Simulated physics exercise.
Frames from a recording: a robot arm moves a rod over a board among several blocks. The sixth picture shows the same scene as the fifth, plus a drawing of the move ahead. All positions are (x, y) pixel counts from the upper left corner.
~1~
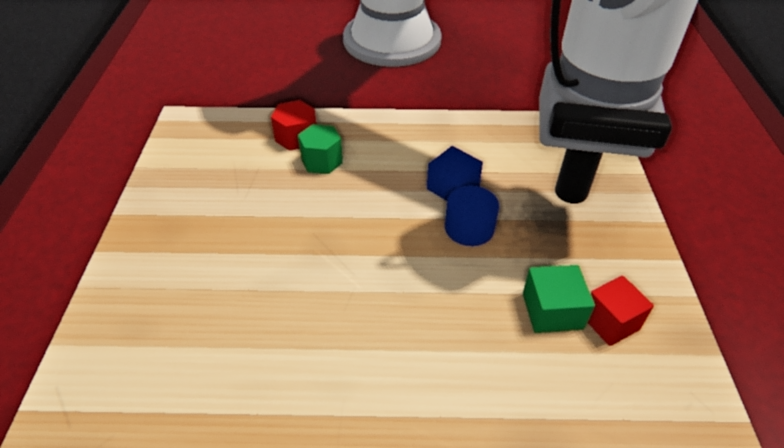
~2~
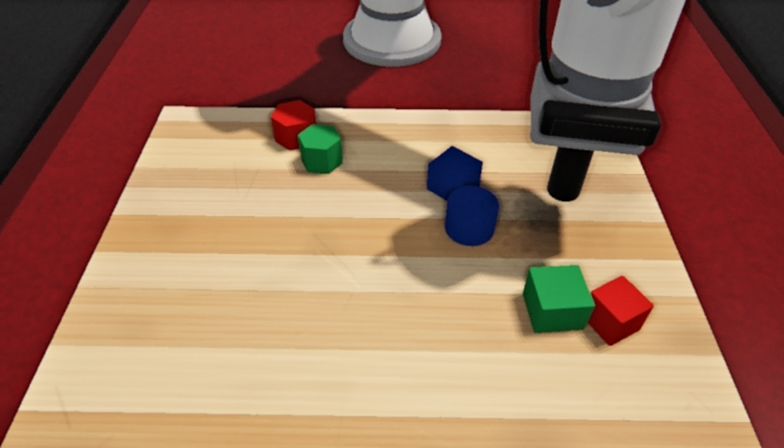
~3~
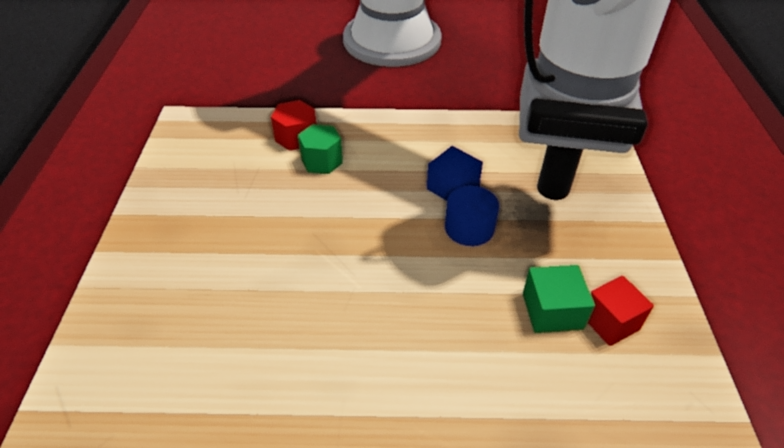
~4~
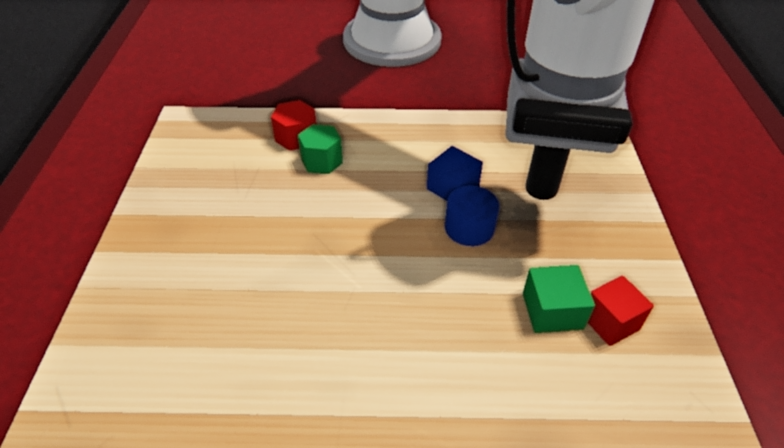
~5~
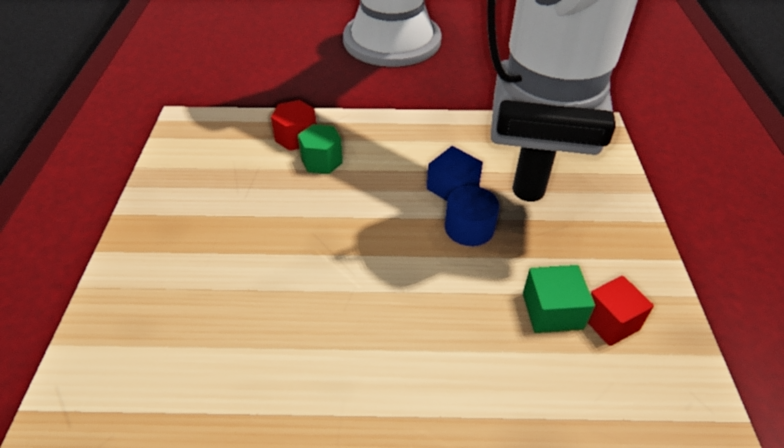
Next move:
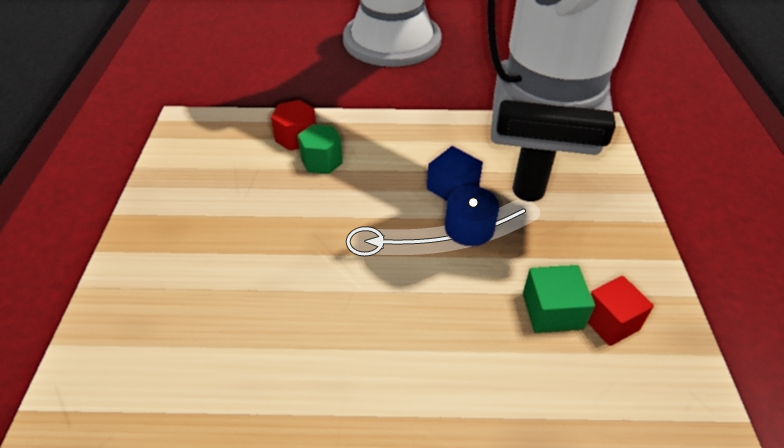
The robot arm's black rod moved slowly to the left above a striped wooden board, drawing nearer to two blue blocks, while they and the red and green blocks all stayed still.
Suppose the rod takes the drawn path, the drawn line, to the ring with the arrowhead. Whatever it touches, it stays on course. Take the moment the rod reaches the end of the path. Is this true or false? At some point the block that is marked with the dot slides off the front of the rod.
False.
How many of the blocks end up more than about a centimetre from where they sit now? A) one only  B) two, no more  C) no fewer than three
A (one only)
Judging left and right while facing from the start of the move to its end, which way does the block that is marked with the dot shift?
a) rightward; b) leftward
The one that fits is a, rightward.
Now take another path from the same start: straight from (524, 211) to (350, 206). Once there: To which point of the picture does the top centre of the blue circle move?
Top centre: (435, 214).
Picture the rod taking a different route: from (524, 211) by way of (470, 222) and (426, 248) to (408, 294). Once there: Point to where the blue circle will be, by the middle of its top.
Its top face will be centred at roughly (362, 262).
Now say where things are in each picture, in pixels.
Tip of the rod (571, 194), middles of tops, blue four-sided block (456, 162), blue circle (473, 203), in the first frame.
Rod (563, 192), nothing pushed, in the second frame.
Rod (553, 191), nothing pushed, in the third frame.
Rod (541, 191), nothing pushed, in the fourth frame.
Rod (528, 192), blue four-sided block (456, 162), blue circle (473, 203), in the fifth frame.
The line goes from (524, 211) by way of (478, 230) and (423, 241) to (365, 241); the dot is on the blue circle.
The first path, step by step. One third of the way, rod (480, 212); blue circle (439, 211).
Two thirds of the way, rod (424, 223); blue circle (380, 219).
At the end, rod (364, 223); blue four-sided block unmoved; blue circle (320, 221).
